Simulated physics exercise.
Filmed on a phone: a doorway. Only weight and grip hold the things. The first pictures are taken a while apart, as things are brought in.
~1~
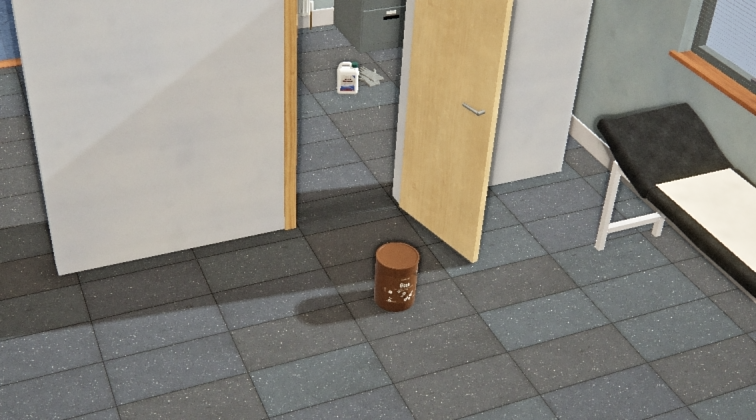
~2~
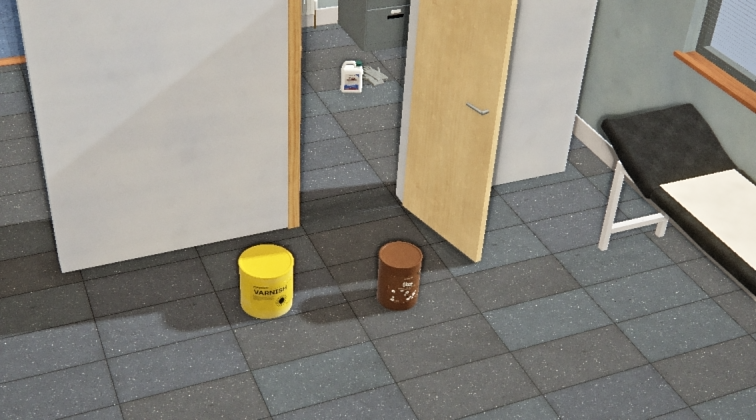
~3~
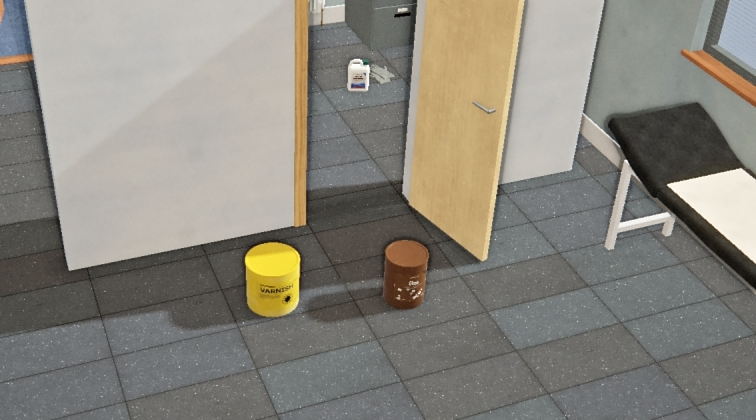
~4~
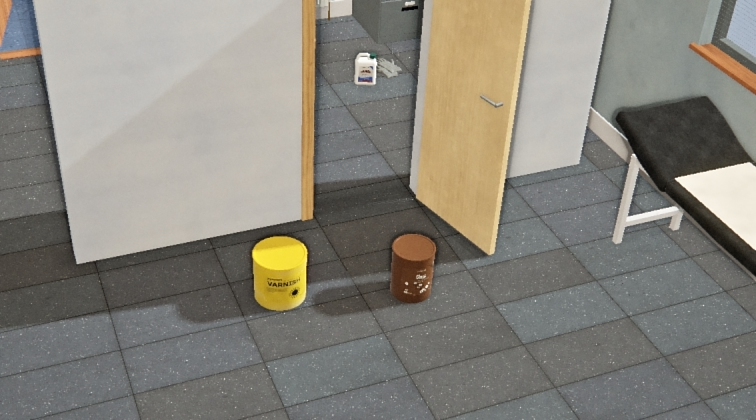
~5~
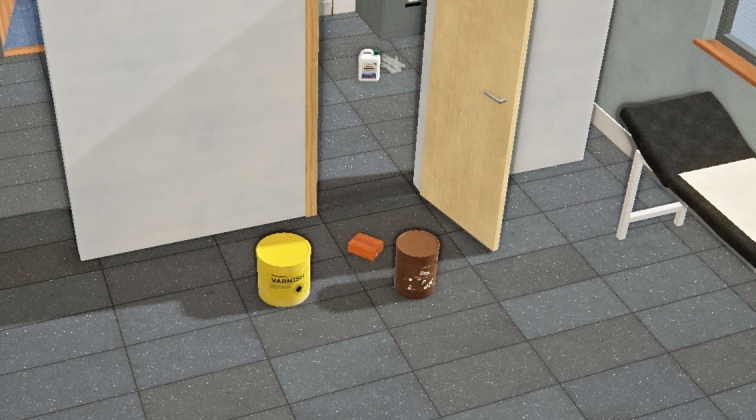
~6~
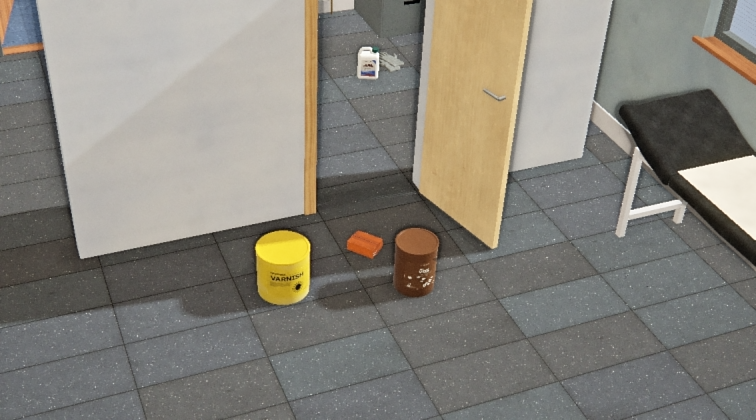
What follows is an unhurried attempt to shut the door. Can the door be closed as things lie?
As it turns out, it reaches the frame.
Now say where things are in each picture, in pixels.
The first frame shows door wide open and still; brown pail (396, 277).
The second frame shows door wide open and still; brown pail (399, 277); yellow pail (266, 282).
The third frame shows door wide open and still; brown pail (405, 275); yellow pail (273, 280).
The fourth frame shows door wide open and still; brown pail (412, 269); yellow pail (280, 274).
The fifth frame shows door wide open and still; brown pail (416, 265); yellow pail (284, 270).
The sixth frame shows door wide open and still; orange box (365, 244); brown pail (415, 263).
Then, 0.90 s later than the last frame, door 78° open.
Then, 1.60 s later than the last frame, door 42° open; orange box moved a little near (358, 243).
Then, 1.80 s later than the last frame, door 32° open; orange box moved about its own width near (339, 237).
Then, 2.10 s later than the last frame, door 17° open; orange box moved well along near (319, 232).
When it is over, door 0° open; moved from the start, orange box; the other 2 as before. End places, in pixels of the last picture, orange box near (317, 231).
